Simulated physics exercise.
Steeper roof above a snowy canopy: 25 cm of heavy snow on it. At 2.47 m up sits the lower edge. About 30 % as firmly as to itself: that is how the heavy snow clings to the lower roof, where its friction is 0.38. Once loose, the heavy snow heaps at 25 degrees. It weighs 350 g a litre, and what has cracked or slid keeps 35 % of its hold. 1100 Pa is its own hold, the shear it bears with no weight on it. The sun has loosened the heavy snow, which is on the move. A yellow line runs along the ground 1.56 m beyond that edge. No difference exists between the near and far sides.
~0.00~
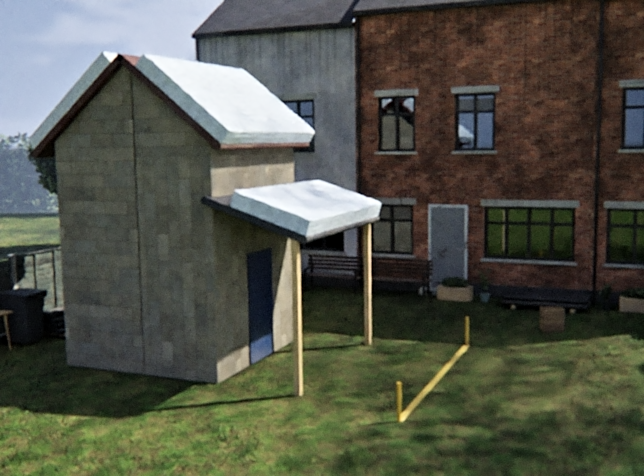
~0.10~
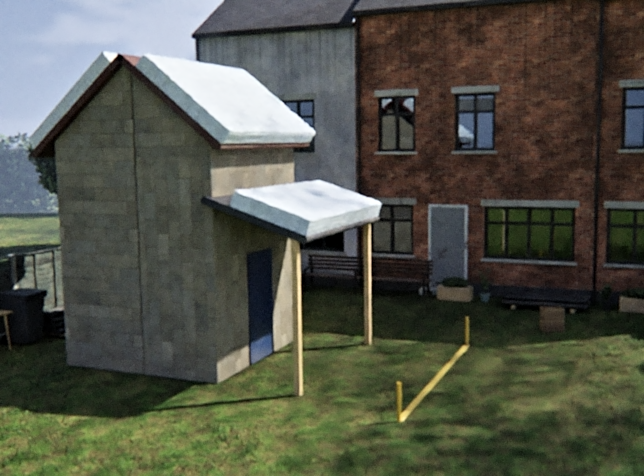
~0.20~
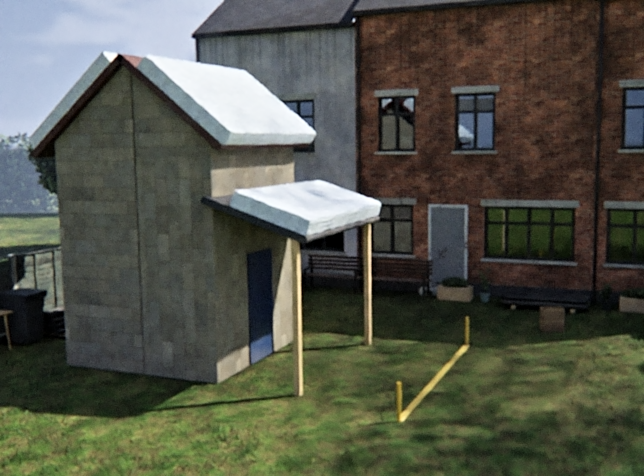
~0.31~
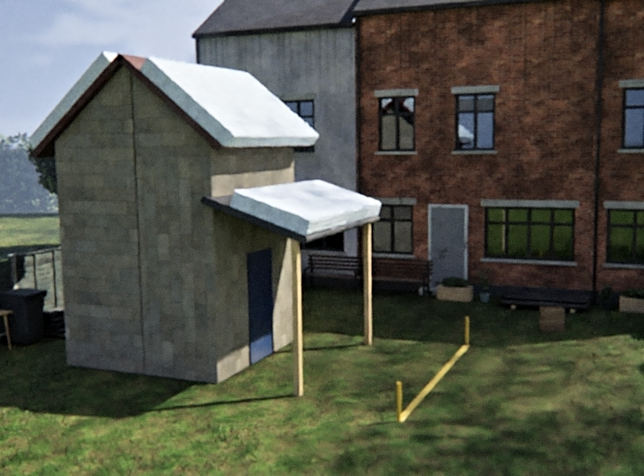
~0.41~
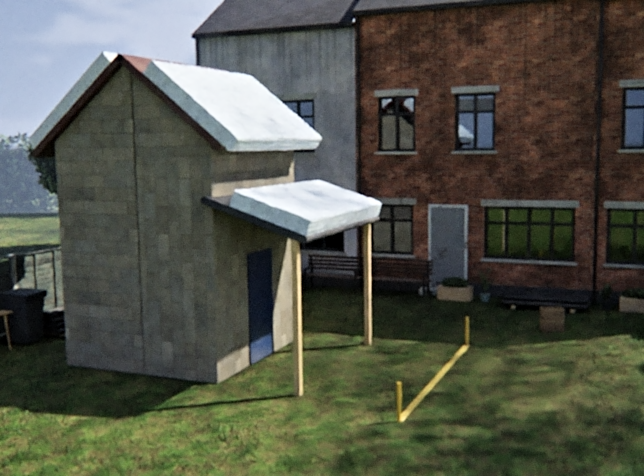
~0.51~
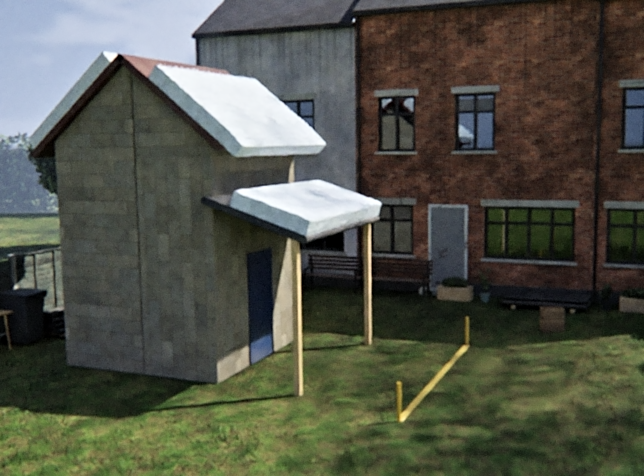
The footage shows a narrow block building with thick snow on its steep roof and lower canopy, beside a brick house; the upper right-hand snow slab slides slowly down the slope in one piece, exposing reddish roof near the ridge.
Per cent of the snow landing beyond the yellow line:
Roughly 5 %.
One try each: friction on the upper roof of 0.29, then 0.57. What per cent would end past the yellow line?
It would be 16 % the first time and 0 % the second.
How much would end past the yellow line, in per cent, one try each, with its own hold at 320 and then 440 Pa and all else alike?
In turn about 40 %, 35 %.
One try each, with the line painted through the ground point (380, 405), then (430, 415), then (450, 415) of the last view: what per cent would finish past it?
About 18 %, 1 %, 0 %.
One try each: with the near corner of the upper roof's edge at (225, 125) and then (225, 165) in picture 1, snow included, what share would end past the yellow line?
Roughly 18 per cent first and 1 per cent second.
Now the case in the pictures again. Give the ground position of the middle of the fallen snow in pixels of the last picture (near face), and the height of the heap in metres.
Near (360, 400), some 0.4 m high.
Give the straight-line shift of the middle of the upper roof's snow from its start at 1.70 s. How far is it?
I'd say close to 2.4 m.
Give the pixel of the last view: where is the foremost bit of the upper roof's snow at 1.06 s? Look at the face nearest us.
Position: About (279, 198).
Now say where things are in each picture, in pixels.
In the first frame, foremost bit of the heavy snow at (223, 133).
In the second frame, foremost bit of the heavy snow at (223, 134), its middle shifted 1.1 cm.
In the third frame, foremost bit of the heavy snow at (225, 135), its middle shifted 4.4 cm, 2 % of it past the upper edge, in one piece.
In the fourth frame, foremost bit of the heavy snow at (227, 128), its middle shifted 10 cm, 5 % of it past the upper edge, in one piece.
In the fifth frame, foremost bit of the heavy snow at (231, 143), its middle shifted 19 cm, 10 % of it past the upper edge, in one piece.
In the sixth frame, foremost bit of the heavy snow at (236, 137), its middle shifted 30 cm, 15 % of it past the upper edge, in one piece.
After 1.06 s, none is below the lower edge and 0 % is past the line.
After 1.70 s, none is below the lower edge and 0 % is past the line.
After 2.35 s, 43 % is below the lower edge and 2 % is past the line.
After 3.00 s, 45 % is below the lower edge and 5 % is past the line.
After 4.60 s, 60 % is below the lower edge and 5 % is past the line.
